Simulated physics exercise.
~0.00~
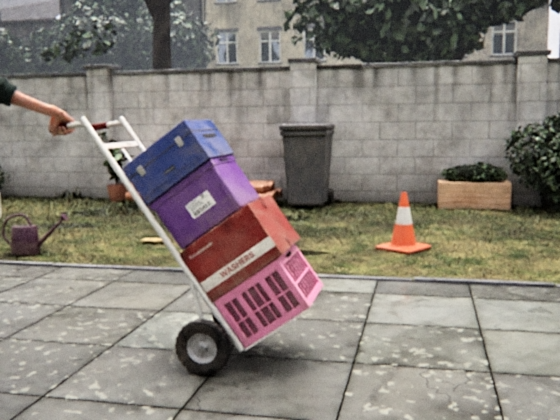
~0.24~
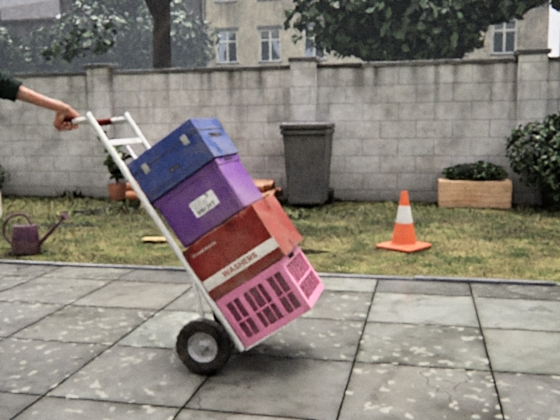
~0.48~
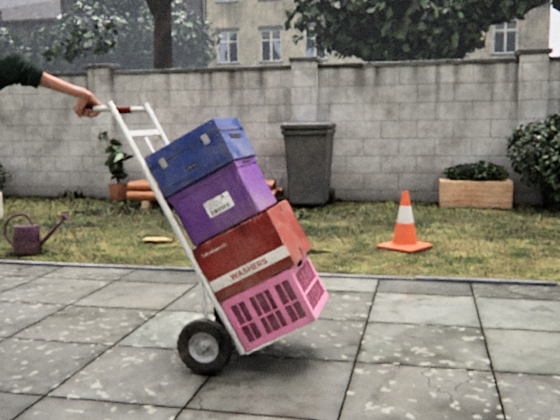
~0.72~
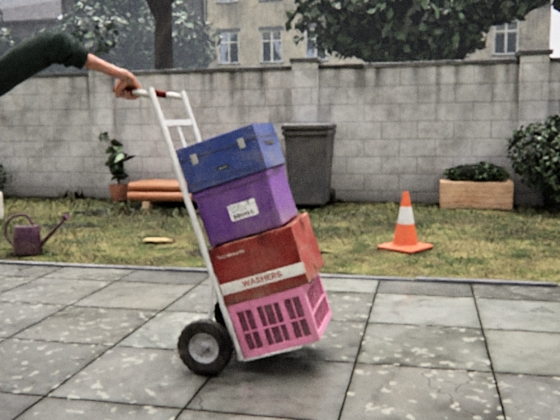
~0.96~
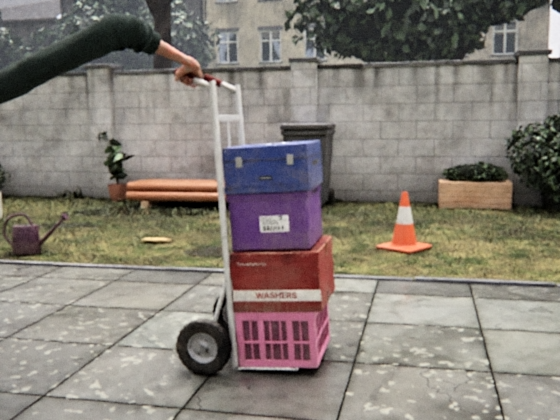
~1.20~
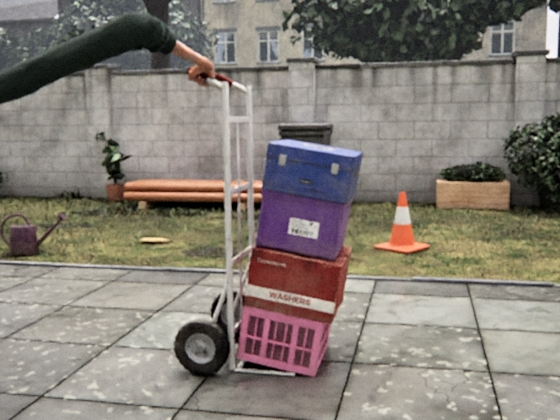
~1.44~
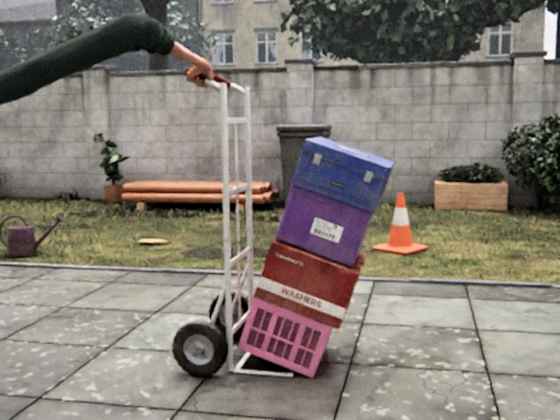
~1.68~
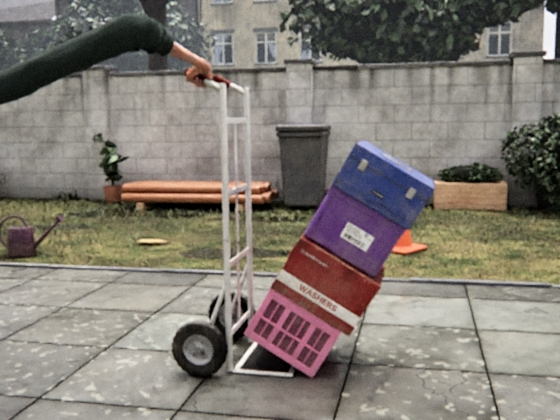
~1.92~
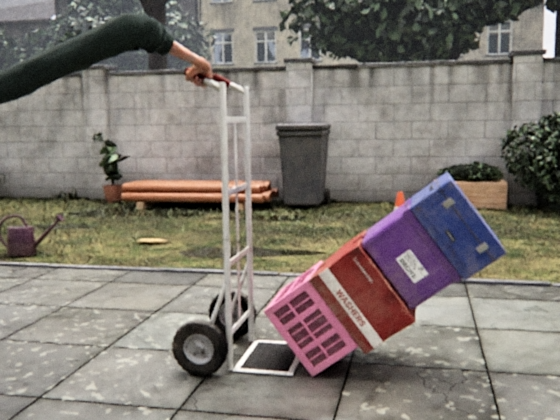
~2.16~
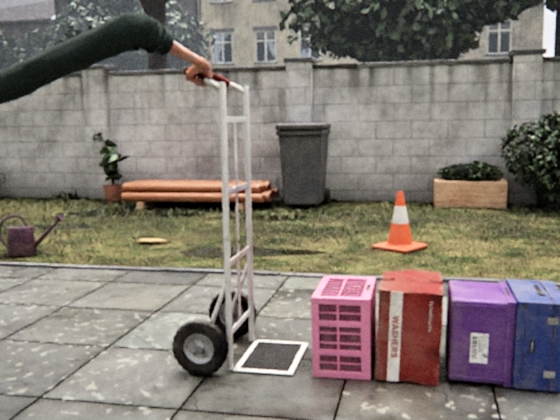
A hand swung a tilted hand truck upright on a patio, and its stack of pink crate, red box, purple tote and blue toolbox kept tipping right, toppling off to lie in a row on the paving beside the empty truck.
